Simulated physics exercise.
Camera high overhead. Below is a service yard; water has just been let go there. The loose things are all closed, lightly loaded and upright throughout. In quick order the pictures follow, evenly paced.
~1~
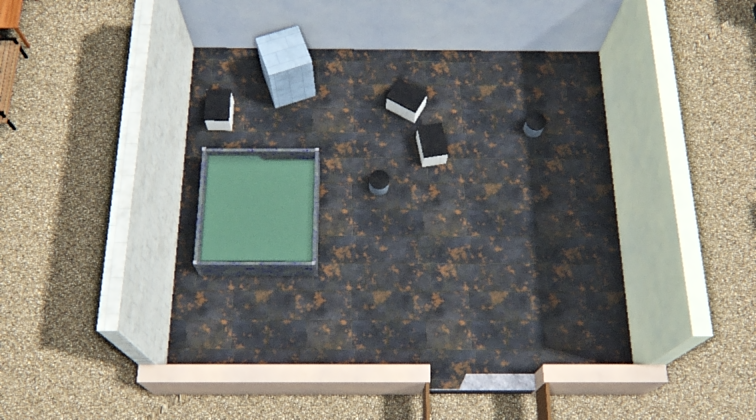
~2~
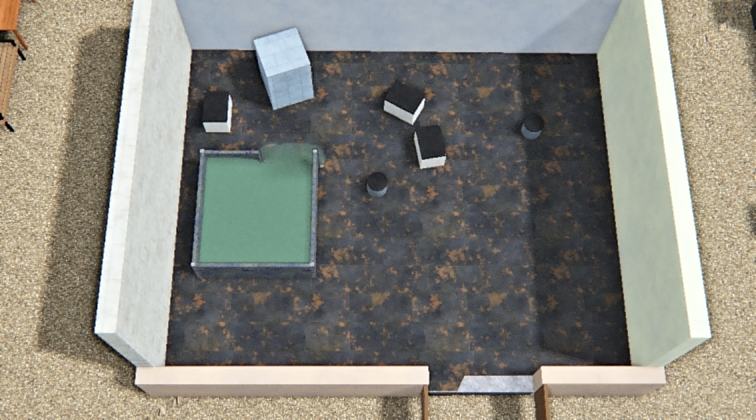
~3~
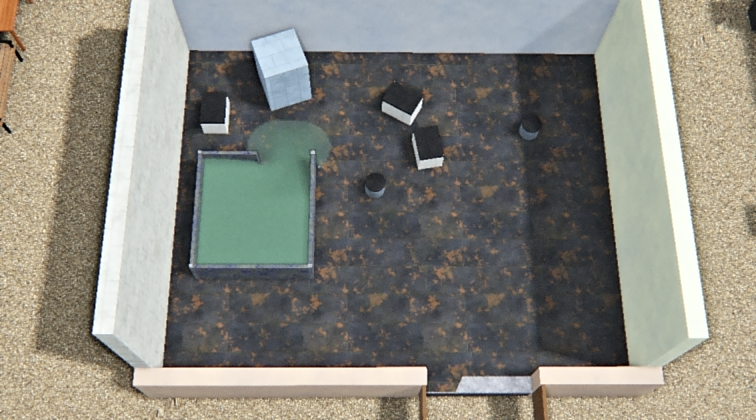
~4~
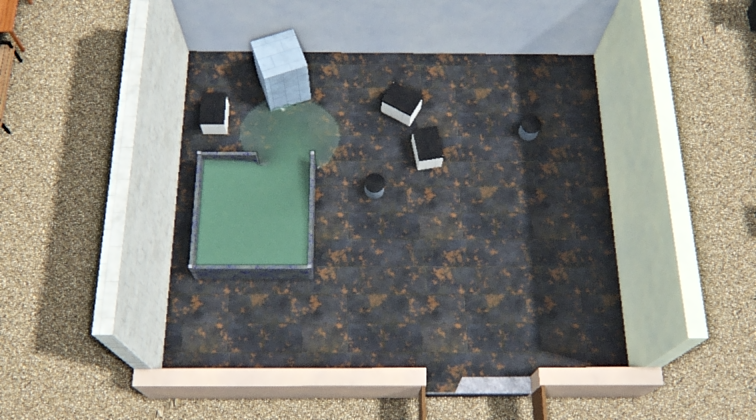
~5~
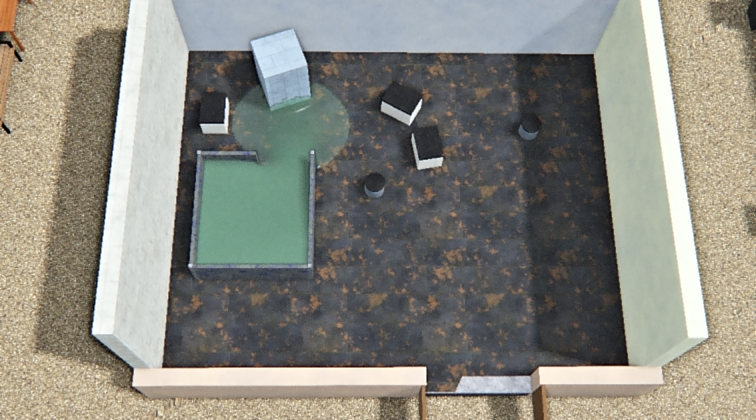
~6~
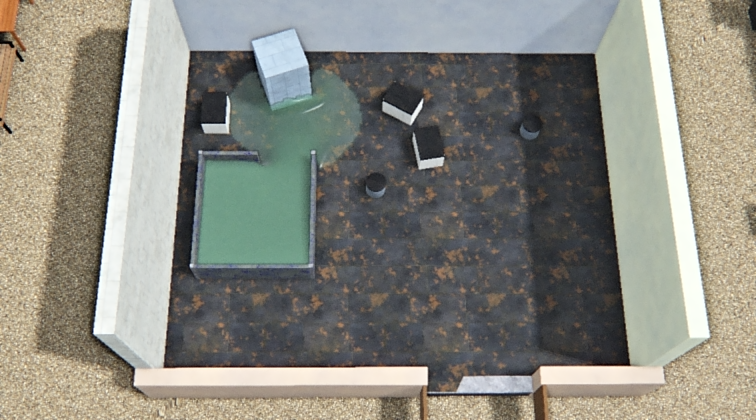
The footage shows a walled yard from high overhead, where greenish water pours through a gap in the back of a square tank and spreads across the dark floor around a pale block, while the nearby boxes stay still.
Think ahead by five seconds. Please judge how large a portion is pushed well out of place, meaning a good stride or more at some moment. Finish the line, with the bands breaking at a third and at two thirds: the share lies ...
The share lies between a third and two thirds.
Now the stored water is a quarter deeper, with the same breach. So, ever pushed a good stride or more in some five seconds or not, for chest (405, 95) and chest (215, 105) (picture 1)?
In turn: Yes, yes.
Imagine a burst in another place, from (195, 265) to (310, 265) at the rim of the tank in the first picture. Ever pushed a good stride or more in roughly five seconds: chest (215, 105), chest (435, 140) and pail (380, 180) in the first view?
Order as asked: Sent that far; not sent that far; not sent that far.
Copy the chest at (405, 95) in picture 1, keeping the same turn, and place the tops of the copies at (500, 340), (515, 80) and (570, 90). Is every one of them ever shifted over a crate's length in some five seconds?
So, in order, the copies go nowhere much, a long way, a long way.
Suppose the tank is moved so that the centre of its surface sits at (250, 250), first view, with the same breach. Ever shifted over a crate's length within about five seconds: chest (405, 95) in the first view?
Covered that distance.
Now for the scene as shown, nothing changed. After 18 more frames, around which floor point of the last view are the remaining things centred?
Estimate: Close to (415, 149) px.
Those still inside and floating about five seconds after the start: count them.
By my tally, 2.
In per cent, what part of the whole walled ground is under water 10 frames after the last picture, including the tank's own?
30 per cent or so.
A moment on, 0 of 5 are well off their spots; 0 afloat.
Next, 1 of 5 are well off their spots; 0 afloat.
Later, 2 of 5 are well off their spots; 0 afloat.
In the end, 2 of 5 are well off their spots, and 2 have been at some point; 2 afloat.
